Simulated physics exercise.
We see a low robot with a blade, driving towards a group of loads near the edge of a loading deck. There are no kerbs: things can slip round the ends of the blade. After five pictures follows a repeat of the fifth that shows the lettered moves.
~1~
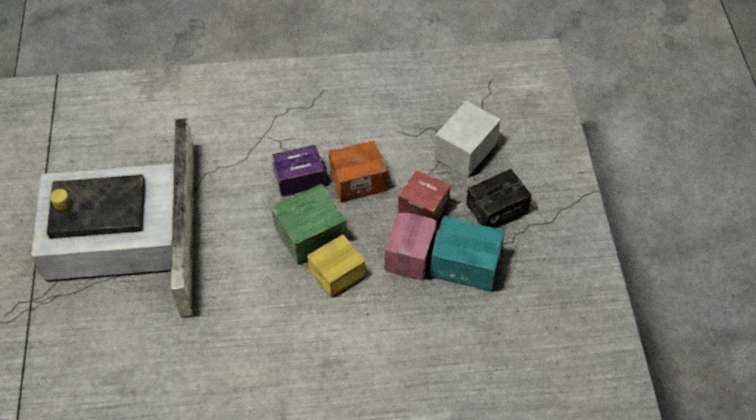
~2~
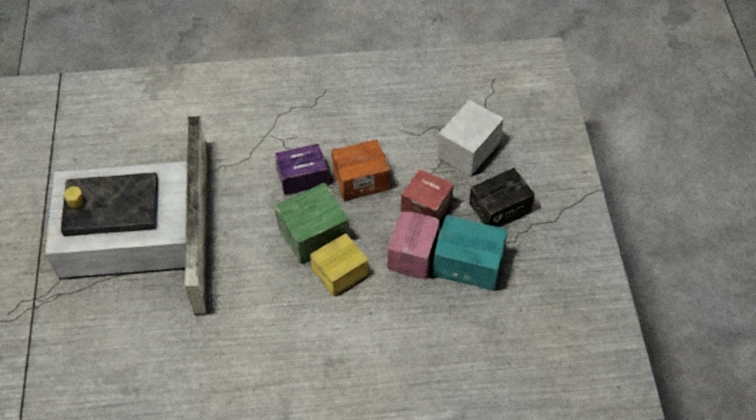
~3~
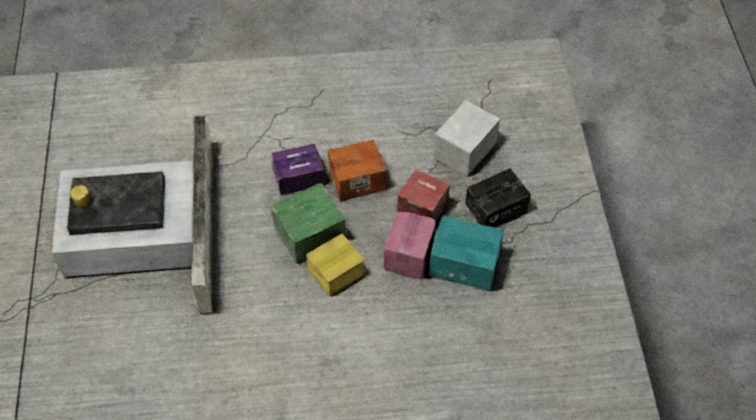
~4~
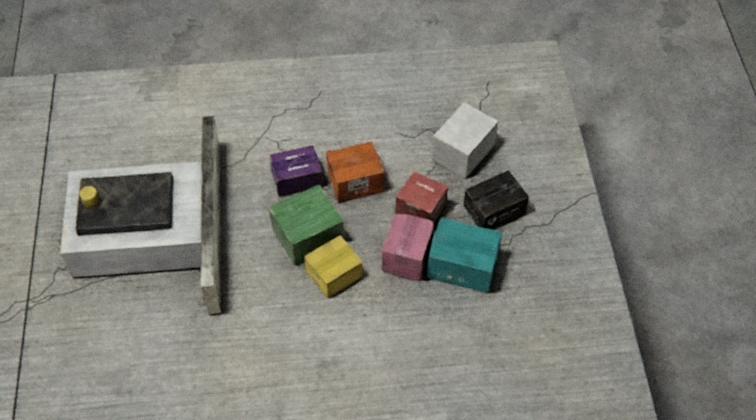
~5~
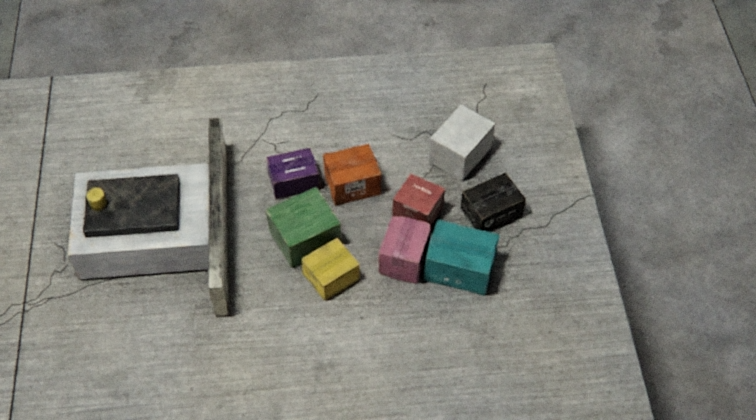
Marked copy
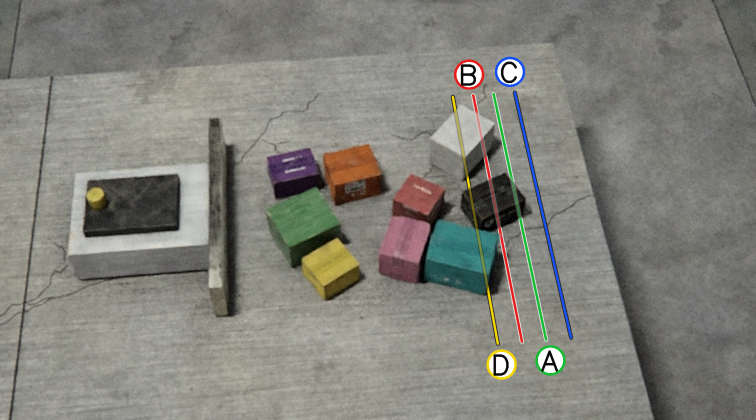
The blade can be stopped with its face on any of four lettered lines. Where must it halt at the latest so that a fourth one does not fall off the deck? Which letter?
At A, and not beyond.
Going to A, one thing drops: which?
The black box goes over.
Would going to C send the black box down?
By then, yes.
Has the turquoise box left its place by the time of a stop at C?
By then, yes.
On the marked copy, A at (518, 206); B at (496, 208); C at (540, 205); D at (473, 210).
Following A. Soon after the start, robot (251, 195); turquoise box (469, 259); yellow box (360, 276).
Later, robot (363, 187); black box (560, 204); turquoise box (574, 275).
In the end, robot (445, 181); black box over the edge; red box (597, 200); one fallen.
As for the rest, B is within the limit but short; C drops four; D is within the limit but short.
